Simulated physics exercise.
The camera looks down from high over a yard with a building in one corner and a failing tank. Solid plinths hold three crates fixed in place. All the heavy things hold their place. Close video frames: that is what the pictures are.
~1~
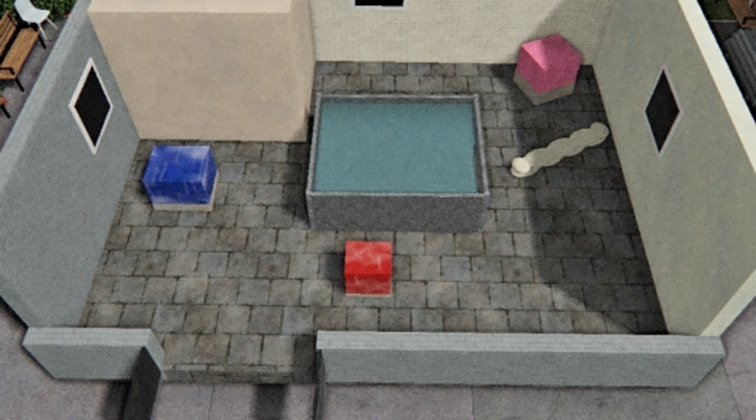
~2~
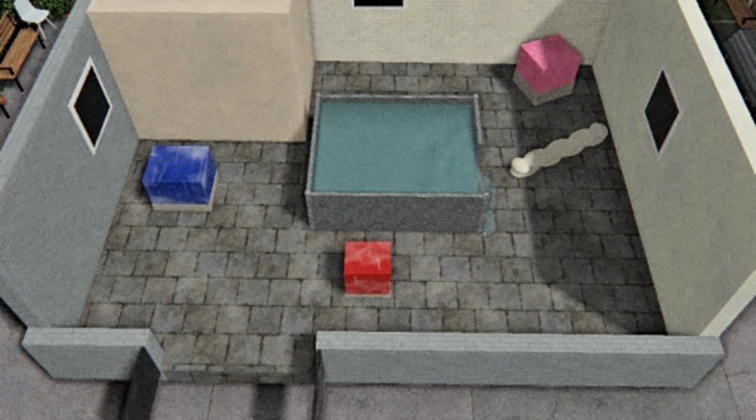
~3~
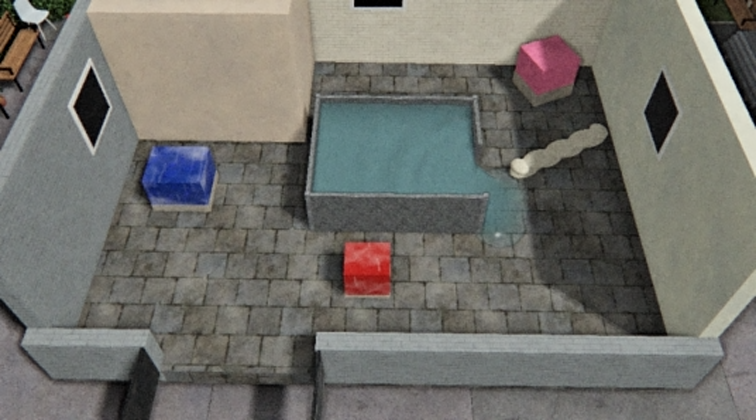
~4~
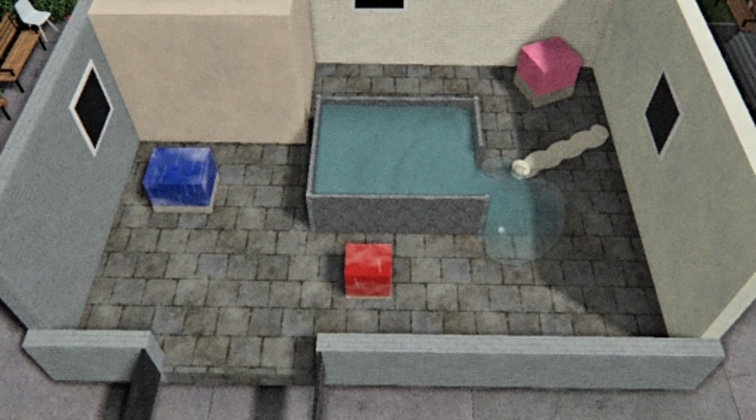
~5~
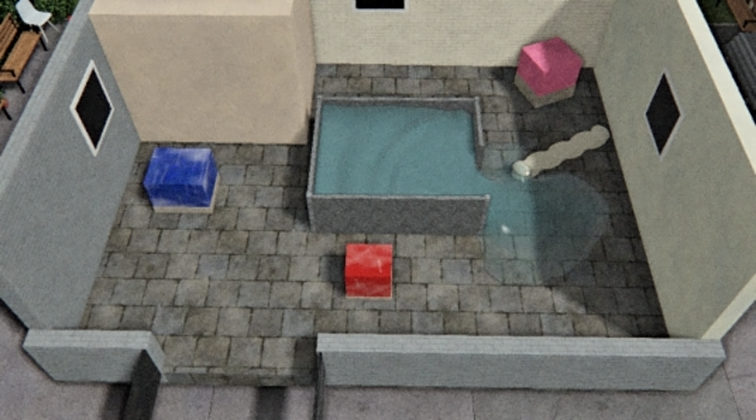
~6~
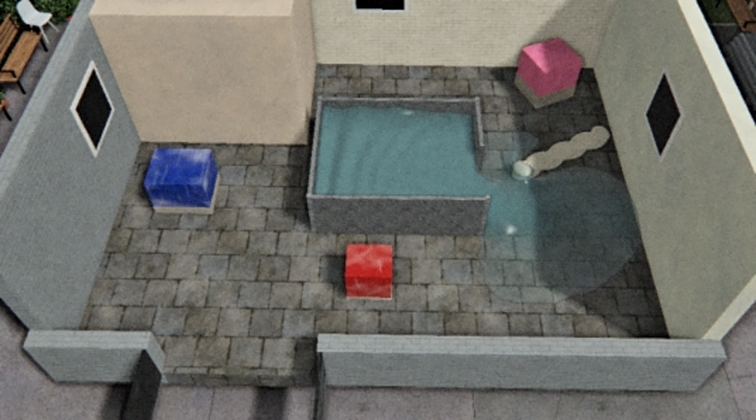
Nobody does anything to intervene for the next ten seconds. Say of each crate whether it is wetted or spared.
The pink crate is spared, the red crate is wetted, the blue crate is spared.
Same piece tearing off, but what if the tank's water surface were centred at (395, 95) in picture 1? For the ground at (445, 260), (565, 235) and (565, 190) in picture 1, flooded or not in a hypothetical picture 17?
The first spot is not reached, the second inundated, and the third inundated.
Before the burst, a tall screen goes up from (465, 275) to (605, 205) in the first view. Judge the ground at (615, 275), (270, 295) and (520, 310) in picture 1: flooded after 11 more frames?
One by one: Soaked, spared, spared.
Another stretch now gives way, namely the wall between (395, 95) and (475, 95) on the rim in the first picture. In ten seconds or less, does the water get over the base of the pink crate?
One by one: Pink crate is topped.
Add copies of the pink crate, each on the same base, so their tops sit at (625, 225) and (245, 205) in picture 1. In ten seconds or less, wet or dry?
Order as asked: Flooded / unflooded.
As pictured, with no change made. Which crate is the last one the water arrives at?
The answer here is the crate marked blue.
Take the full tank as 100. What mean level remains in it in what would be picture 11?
My reading is 72 %.
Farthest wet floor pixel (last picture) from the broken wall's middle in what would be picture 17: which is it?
About (593, 73).
A moment on, water covers 25 % of the floor; the pink crate water round its plinth, the red crate not reached, the blue crate not reached.
Next, water covers 30 % of the floor; the pink crate water round its plinth, the red crate not reached, the blue crate not reached.
Then, water covers 50 % of the floor; the pink crate water round its plinth, the red crate water round its plinth, the blue crate not reached.
Later, water covers 85 % of the floor; the pink crate water round its plinth, the red crate water round its plinth, the blue crate water round its plinth.
In the end, water covers 100 % of the floor; the pink crate stayed above the water, the red crate was topped, the blue crate stayed above the water.
